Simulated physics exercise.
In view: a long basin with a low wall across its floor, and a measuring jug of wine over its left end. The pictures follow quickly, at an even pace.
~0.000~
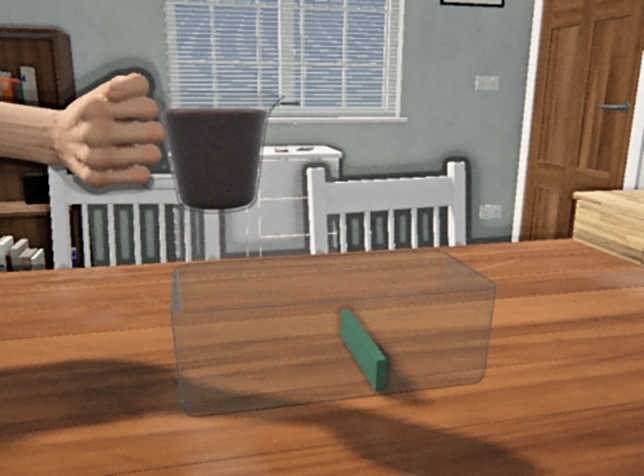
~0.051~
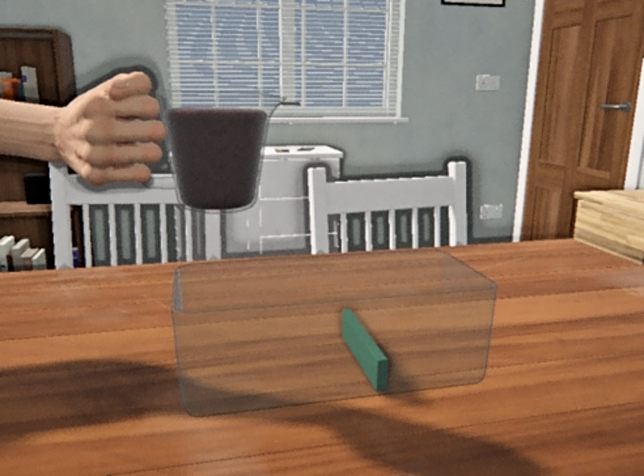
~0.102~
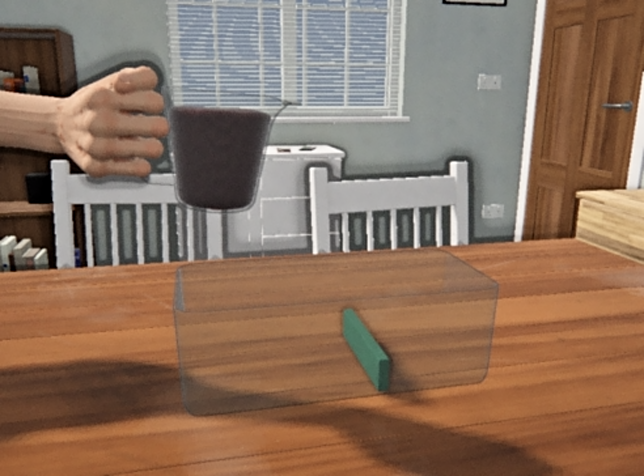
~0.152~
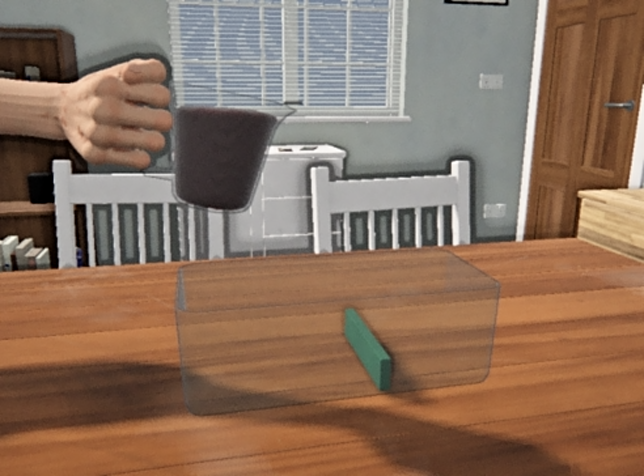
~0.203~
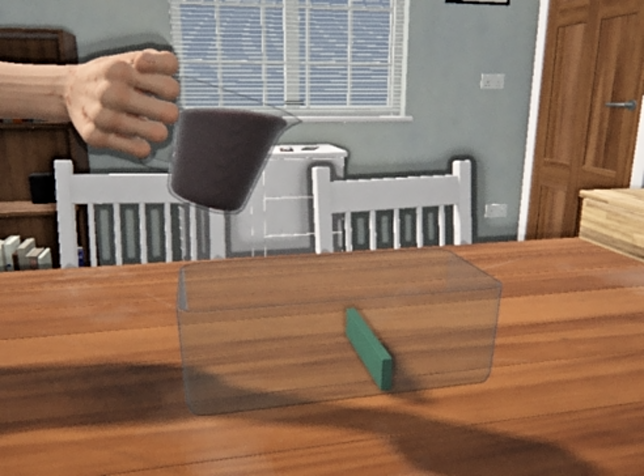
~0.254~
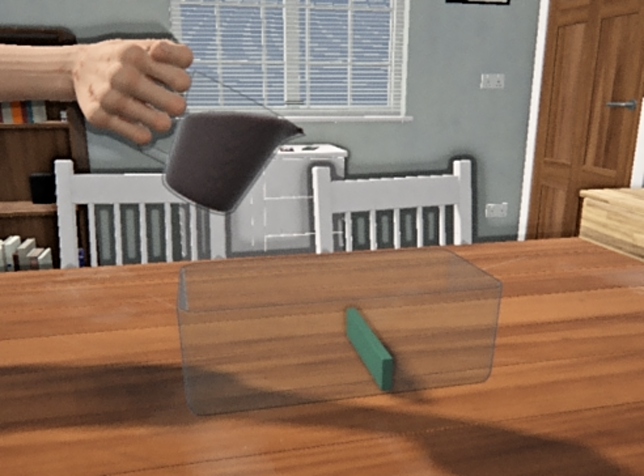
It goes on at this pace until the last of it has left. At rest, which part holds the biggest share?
Most lies in the left-hand part.
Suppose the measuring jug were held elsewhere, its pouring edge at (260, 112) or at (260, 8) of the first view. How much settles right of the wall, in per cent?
In turn 5 and 10 in a hundred.
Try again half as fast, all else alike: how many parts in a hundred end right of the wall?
Roughly 25 in a hundred.
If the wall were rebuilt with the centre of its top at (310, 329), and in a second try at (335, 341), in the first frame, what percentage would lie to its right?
The first gives 95 %, the second 80 %.
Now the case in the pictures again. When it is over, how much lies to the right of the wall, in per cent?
Some 15 per cent.
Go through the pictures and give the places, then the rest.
Tilt 0°; pouring edge (284, 95); surface from (162, 111) to (266, 111); the long basin's rim runs from (174, 289) to (467, 268); the wall's top is at (362, 333), in the first frame.
Tilt 1°; pouring edge (286, 97); surface from (164, 110) to (267, 112), in the second frame.
Tilt 5°; pouring edge (291, 101); surface from (168, 108) to (271, 113), in the third frame.
Tilt 11°; pouring edge (297, 109); surface from (174, 108) to (278, 115), in the fourth frame.
Tilt 19°; pouring edge (303, 120); surface from (180, 113) to (288, 118), in the fifth frame.
Tilt 29°; pouring edge (306, 134); surface from (180, 123) to (301, 124), in the sixth frame.
By 0.53 s the tilt is 83° and 58 per cent is still to pour, 11 is left of the wall and 4 right of it.
By 0.74 s the tilt is 93° and 19 per cent is still to pour, 53 is left of the wall and 11 right of it.
By 0.95 s the tilt is 93° and 4 per cent is still to pour, 76 is left of the wall and 12 right of it.
By 1.18 s the tilt is 93° and 1 per cent is still to pour, 83 is left of the wall and 13 right of it.
At rest 83 per cent lies left of the wall, 13 right of it and 3 outside.
